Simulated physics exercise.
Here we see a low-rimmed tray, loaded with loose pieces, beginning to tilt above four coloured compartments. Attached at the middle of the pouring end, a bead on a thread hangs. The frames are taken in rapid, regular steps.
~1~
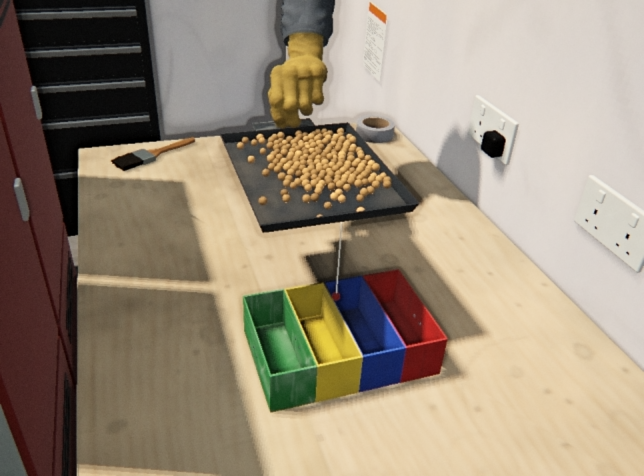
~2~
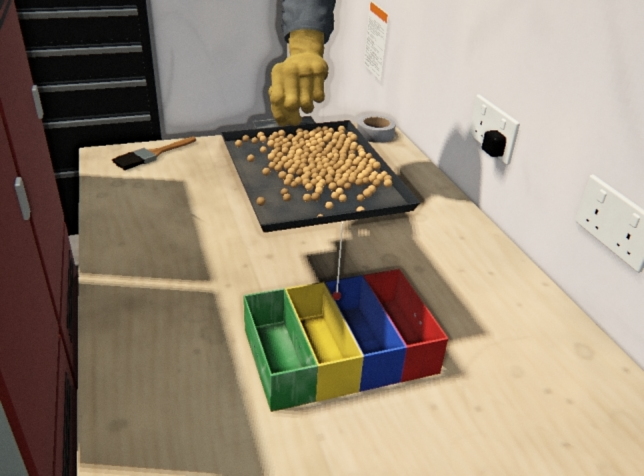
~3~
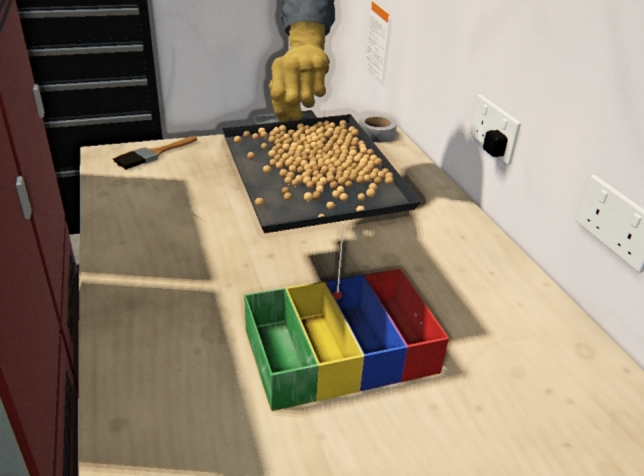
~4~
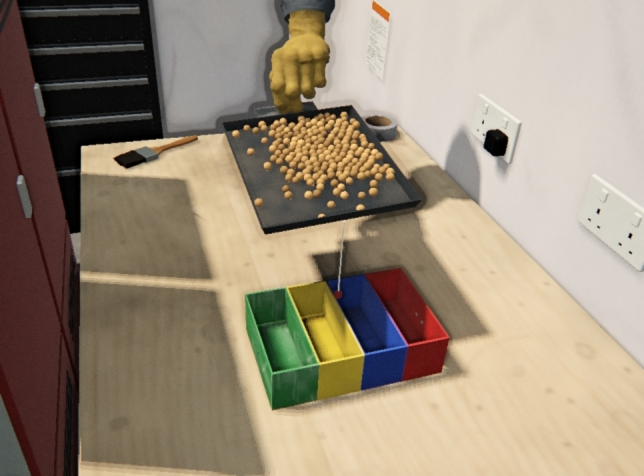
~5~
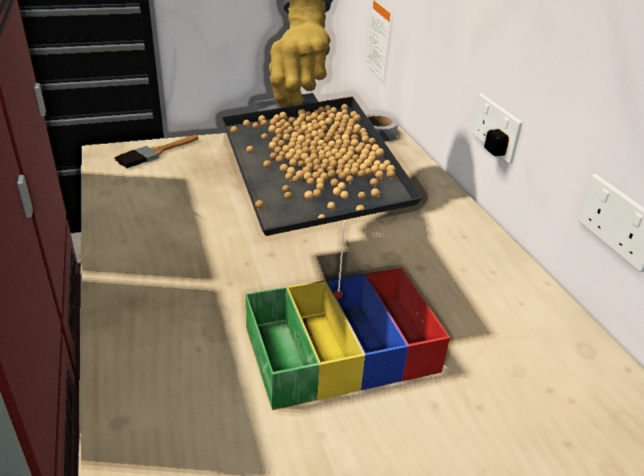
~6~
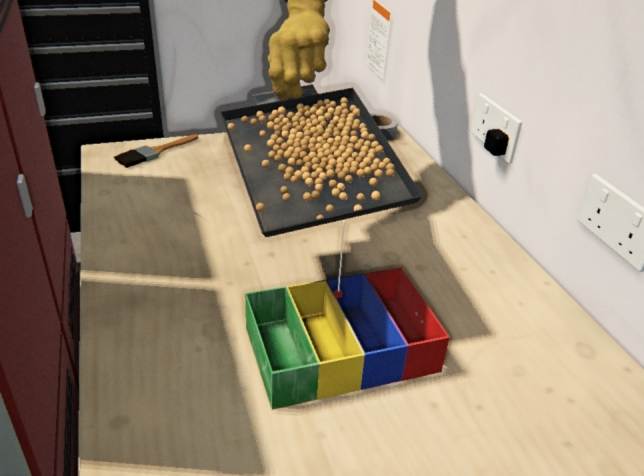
A yellow-gloved hand slowly raises the far end of a tray of round wooden beads.
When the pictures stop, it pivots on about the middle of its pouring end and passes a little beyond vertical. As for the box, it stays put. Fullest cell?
Green.
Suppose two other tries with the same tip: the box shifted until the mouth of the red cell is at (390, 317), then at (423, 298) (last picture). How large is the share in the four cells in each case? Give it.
Estimates in order: 90 percent, 30 percent.
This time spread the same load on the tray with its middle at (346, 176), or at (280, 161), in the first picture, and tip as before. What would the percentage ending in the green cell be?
Around 60 in a hundred the first time, around 50 in a hundred the second.
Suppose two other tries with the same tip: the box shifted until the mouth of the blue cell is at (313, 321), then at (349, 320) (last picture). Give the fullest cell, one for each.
First: The yellow one. Second: The green cell.
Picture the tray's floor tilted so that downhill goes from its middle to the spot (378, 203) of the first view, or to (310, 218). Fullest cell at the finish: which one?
The first try: Red. The second: That green cell.
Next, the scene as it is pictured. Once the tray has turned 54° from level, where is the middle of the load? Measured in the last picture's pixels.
Roughly (283, 253).
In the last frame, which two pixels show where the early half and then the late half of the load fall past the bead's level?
Around (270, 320) and then (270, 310).
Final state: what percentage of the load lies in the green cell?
It comes to around 50 per cent of the load.
Soon after the last picture, tray tipped steeply; about half on the tray; a small part in the green cell; a small part in the yellow cell; a stray few in the blue cell; about a third falling or outside the box.
A little later, tray tipped right over; a stray few on the tray; about half in the green cell; a small part in the yellow cell; a stray few in the blue cell; about a third falling or outside the box.
Later still, tray tipped past a quarter turn; about half in the green cell; a small part in the yellow cell; a stray few in the blue cell; about a third falling or outside the box.
At rest, tray tipped past a quarter turn; about half in the green cell; a small part in the yellow cell; a stray few in the blue cell; none in the red cell; about a third outside the box.
